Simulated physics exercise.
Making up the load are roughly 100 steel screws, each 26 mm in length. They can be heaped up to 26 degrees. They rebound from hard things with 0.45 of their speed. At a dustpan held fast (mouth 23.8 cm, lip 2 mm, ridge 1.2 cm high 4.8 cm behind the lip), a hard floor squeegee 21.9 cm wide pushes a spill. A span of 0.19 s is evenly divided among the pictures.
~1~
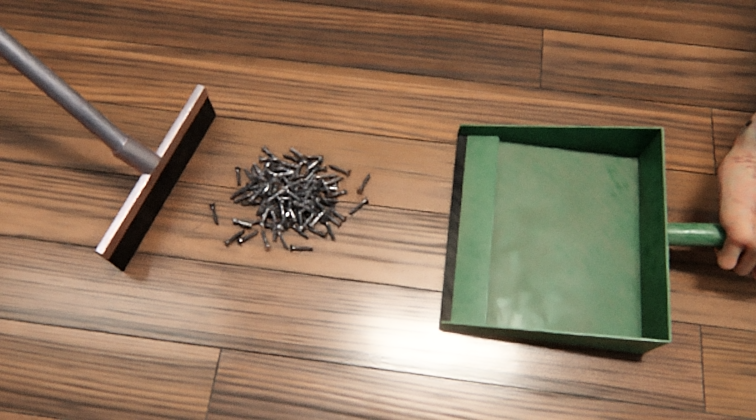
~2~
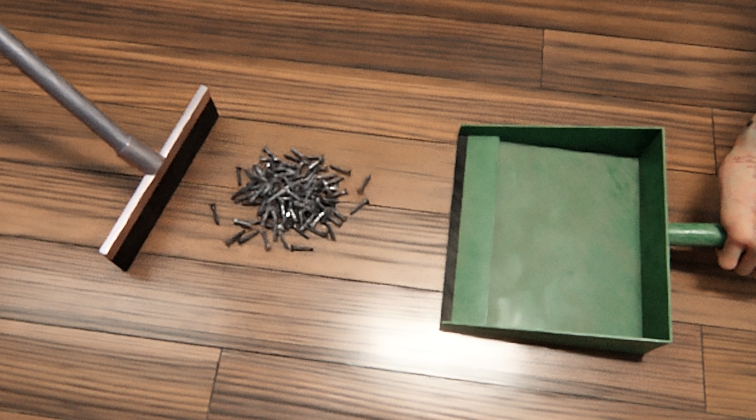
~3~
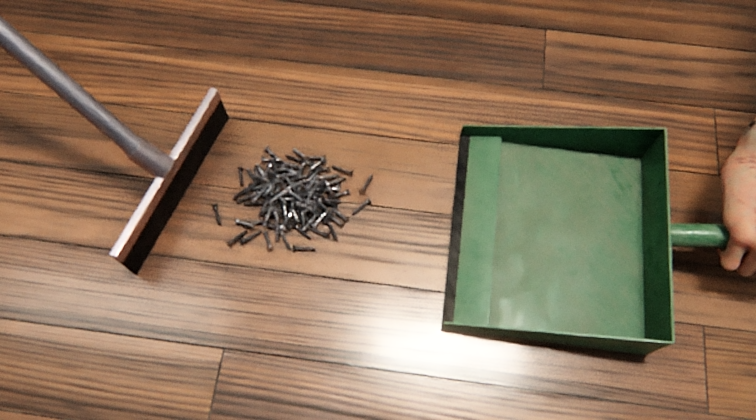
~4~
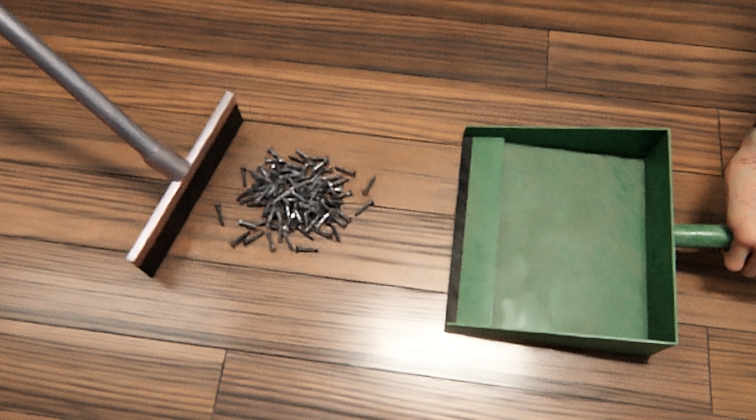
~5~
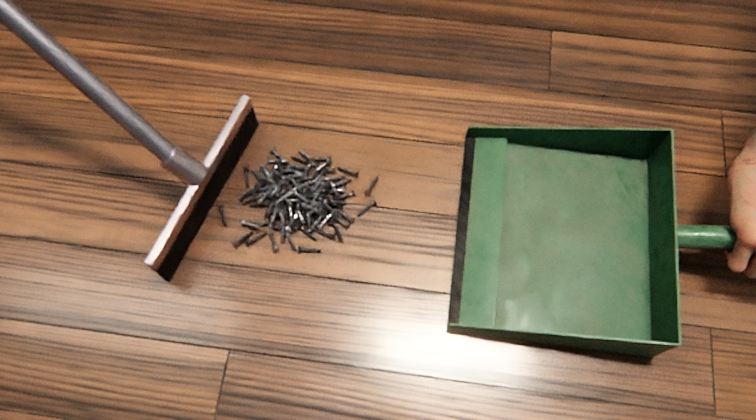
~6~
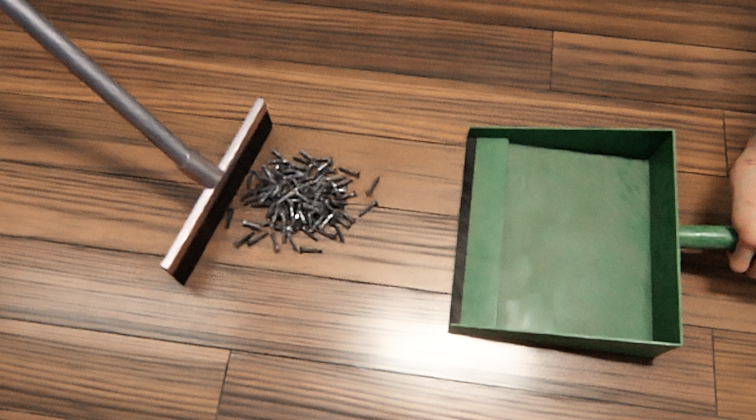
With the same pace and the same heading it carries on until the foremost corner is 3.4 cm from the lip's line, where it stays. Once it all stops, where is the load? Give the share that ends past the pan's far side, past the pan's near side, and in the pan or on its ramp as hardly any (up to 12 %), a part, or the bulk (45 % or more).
Far side: Hardly any; near side: Hardly any; pan: Hardly any.
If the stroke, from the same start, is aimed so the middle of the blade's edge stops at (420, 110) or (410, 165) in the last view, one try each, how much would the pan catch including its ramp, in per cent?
Some 0 and 0 per cent.
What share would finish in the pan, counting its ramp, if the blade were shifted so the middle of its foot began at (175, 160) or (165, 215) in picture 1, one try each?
Roughly 0 % and 5 %.
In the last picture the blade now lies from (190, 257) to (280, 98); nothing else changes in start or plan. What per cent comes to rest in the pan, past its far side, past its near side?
Pan 0 % / far 0 % / near 0 %.
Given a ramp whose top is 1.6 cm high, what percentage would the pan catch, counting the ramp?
Estimate with the new ramp: Some 5 in a hundred.
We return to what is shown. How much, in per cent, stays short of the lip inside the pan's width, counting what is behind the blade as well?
That works out near 95 percent.
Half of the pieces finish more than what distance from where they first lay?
It works out to roughly 16 cm.
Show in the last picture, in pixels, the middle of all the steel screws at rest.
(432, 235) or so.
Then, 0.24 s after the last picture, middle of the blade 17 cm from the lip; 0 % over the lip, far side 0 %, near side 0 %.
Then, 0.40 s after the last picture, middle of the blade 10 cm from the lip; 0 % over the lip, far side 0 %, near side 0 %.
Then, 0.69 s after the last picture, middle of the blade 6 cm from the lip; 5 % over the lip, far side 0 %, near side 0 %.
In the end, far side 0 %, near side 0 %, pan 5 %, in front of the lip or behind the blade 95 %.
